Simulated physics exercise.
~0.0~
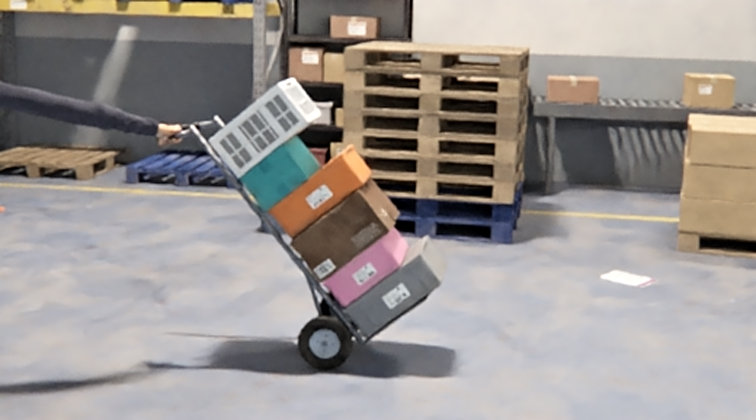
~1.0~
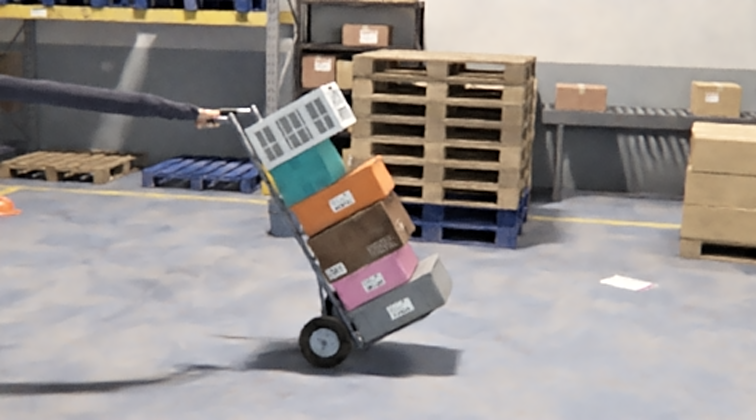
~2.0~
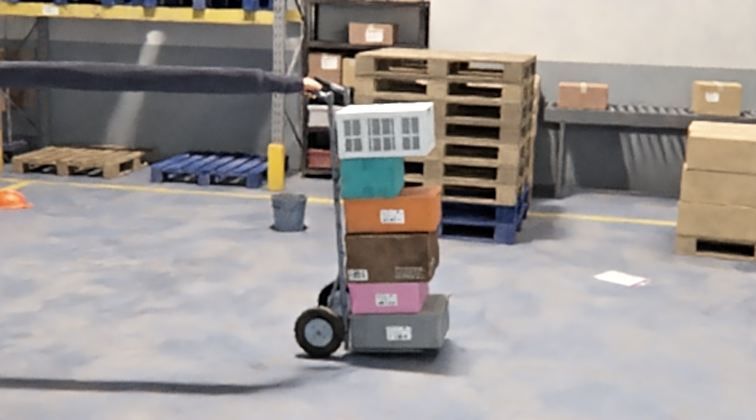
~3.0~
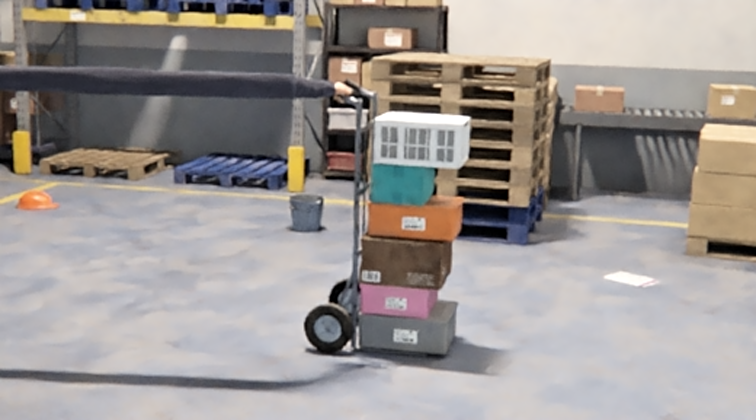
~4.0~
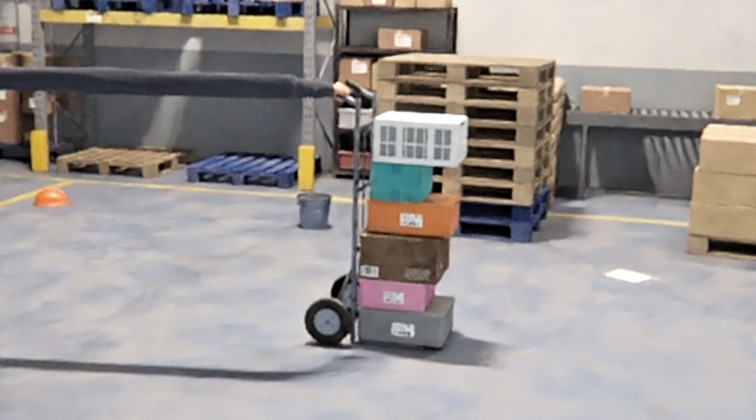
The clip opens on a warehouse floor where a hand truck, tilted back on its wheels, carries a leaning stack of six items. A dark-sleeved arm reaching in from the left grips the handle, with a white crate on top and turquoise, orange, brown, pink and grey containers below. The arm pushes the truck forward, and the stack swings up toward the right. The truck comes upright, its base settling flat on the floor. The containers stay piled, slightly uneven at their edges. At the end, the truck stands still with everything aboard and the hand still on the handle.
